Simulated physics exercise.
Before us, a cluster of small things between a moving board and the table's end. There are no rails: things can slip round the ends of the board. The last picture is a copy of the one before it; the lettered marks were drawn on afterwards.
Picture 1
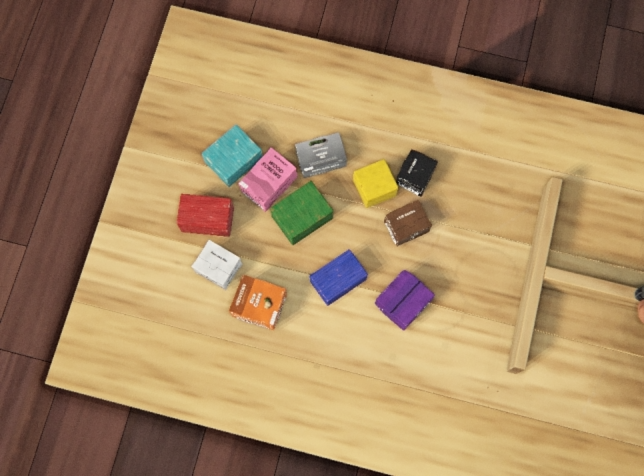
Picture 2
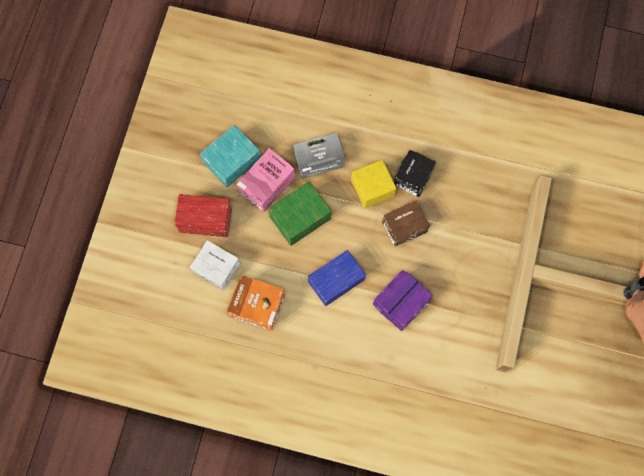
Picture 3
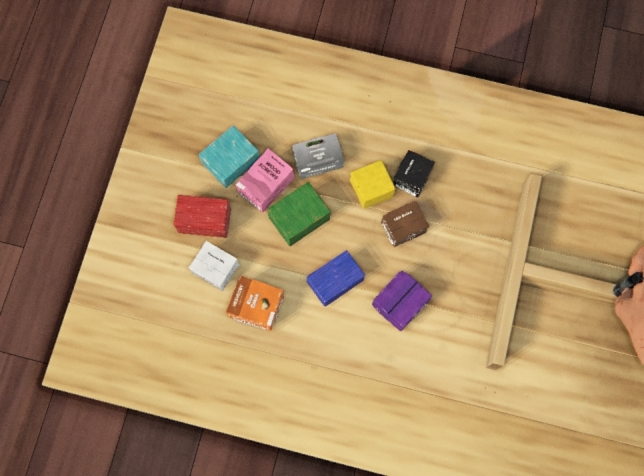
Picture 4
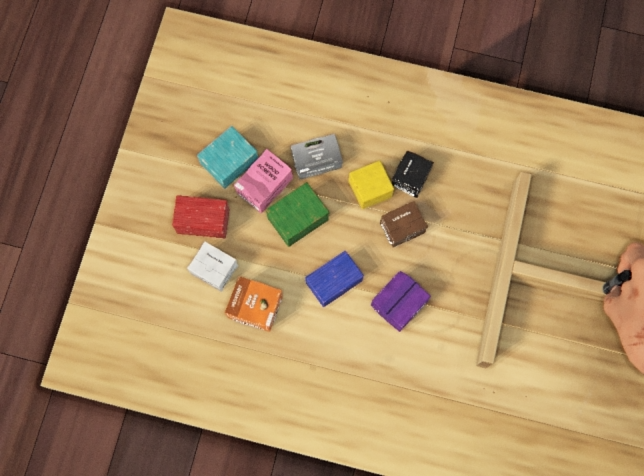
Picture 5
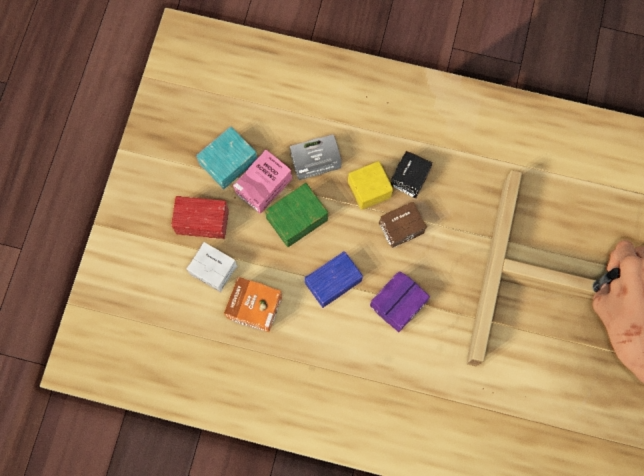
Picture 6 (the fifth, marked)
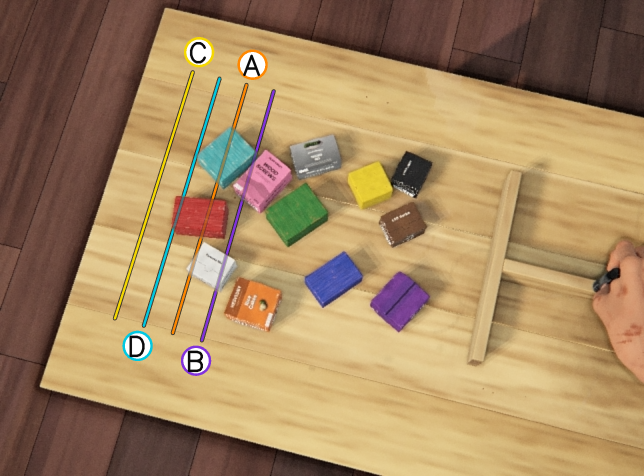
A hand slid a T-shaped wooden pusher slowly left across the tabletop toward a cluster of small colourful boxes and blocks, which stayed where they were, with a gap still between them.
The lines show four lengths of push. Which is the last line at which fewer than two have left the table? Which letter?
A.
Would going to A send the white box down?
No.
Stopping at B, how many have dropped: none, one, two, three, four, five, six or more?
By then, none.
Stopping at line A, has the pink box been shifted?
Yes.
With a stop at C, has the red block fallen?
Yes.
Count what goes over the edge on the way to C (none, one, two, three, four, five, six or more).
By then, six or more.
On the marked copy, A at (211, 204); B at (239, 211); C at (155, 191); D at (183, 197).
Following A. Soon after the start, board (393, 237); black packet (387, 171); purple box (351, 302).
Later, board (291, 213); red block (175, 224); turquoise block (207, 150).
In the end, board (212, 193); red block (101, 223); white box (97, 262); none fallen.
As for the rest, B is within the limit but short; C drops seven; D drops three.
